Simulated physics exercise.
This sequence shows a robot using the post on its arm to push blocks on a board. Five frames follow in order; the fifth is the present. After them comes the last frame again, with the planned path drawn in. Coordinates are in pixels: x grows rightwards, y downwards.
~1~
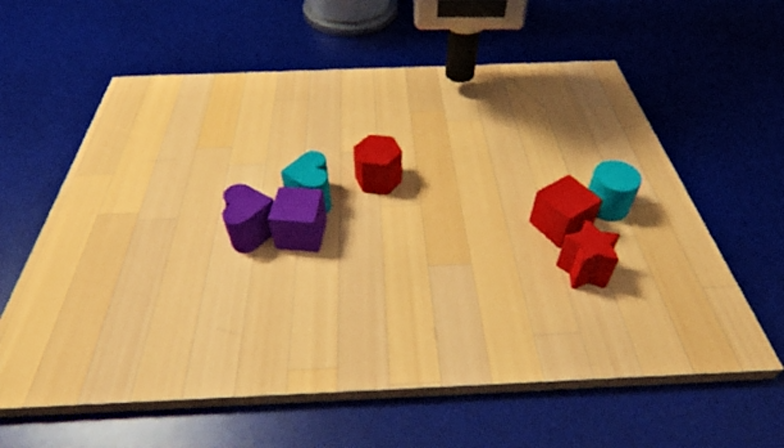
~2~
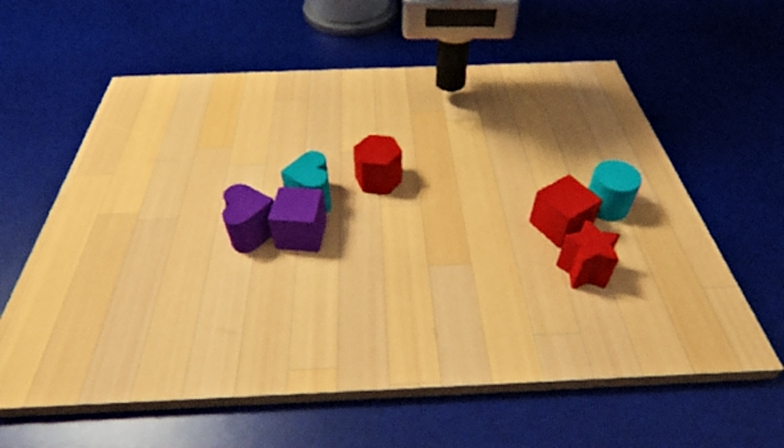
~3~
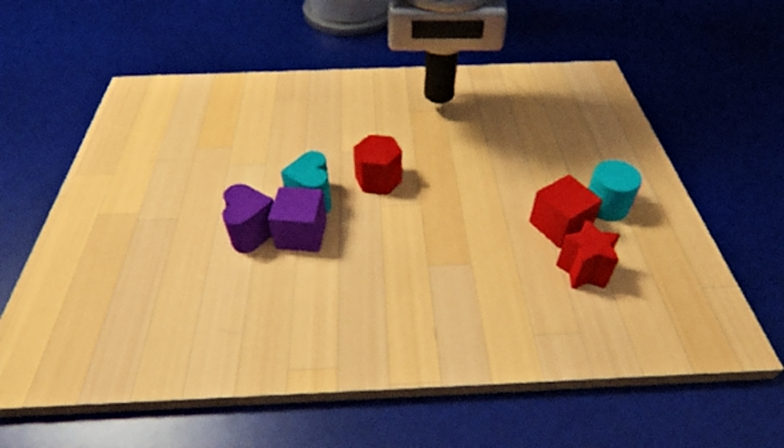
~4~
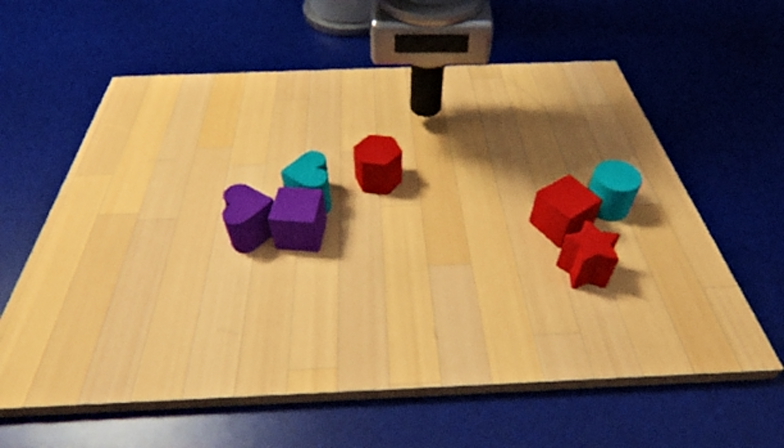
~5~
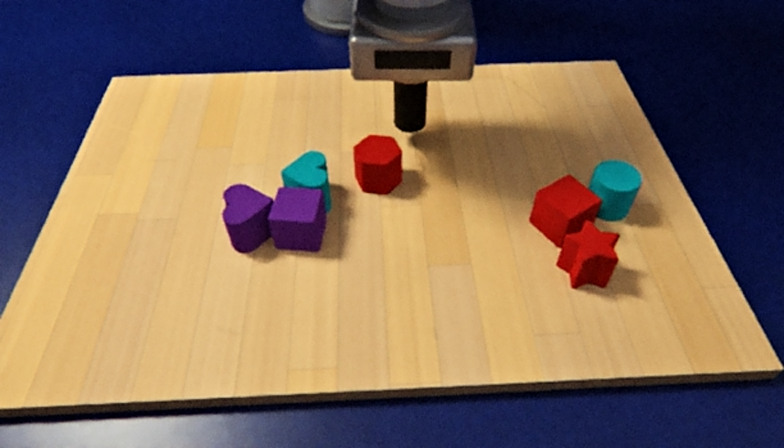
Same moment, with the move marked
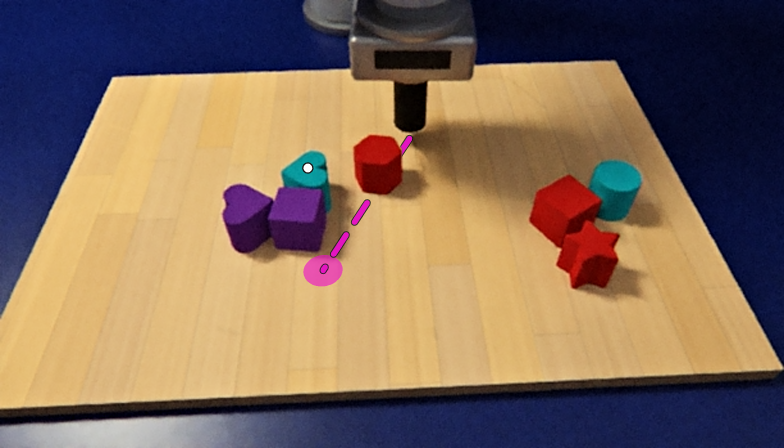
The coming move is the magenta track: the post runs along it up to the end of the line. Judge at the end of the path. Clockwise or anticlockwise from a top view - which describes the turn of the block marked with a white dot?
My prediction: CW.
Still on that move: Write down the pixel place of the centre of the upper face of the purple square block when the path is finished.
For the centre of its top, I'd go with (216, 241).
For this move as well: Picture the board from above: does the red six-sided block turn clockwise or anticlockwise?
From above, clockwise.
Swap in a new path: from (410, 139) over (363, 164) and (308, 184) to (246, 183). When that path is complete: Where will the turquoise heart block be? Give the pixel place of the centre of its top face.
I'd say the turquoise heart block ends with its top centre at (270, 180).
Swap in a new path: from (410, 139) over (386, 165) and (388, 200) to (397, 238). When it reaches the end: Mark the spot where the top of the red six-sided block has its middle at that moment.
Roughly at (350, 199).
The line goes straight from (410, 139) to (323, 270); the dot is on the turquoise heart block.
What follows on the original path. One third of the way, post (384, 162); red six-sided block (356, 169), turned 15° clockwise.
Two thirds of the way, post (354, 205); purple heart block (216, 207), turned 45° clockwise; purple square block (262, 222), turned 15° anticlockwise; turquoise heart block (297, 170), turned 35° clockwise; red six-sided block (312, 203), turned 65° clockwise.
At the end, post (321, 256); purple heart block (194, 207), turned 80° clockwise; purple square block (216, 241), turned 15° clockwise; turquoise heart block (297, 170), turned 35° clockwise; red six-sided block (269, 242), turned 100° clockwise.
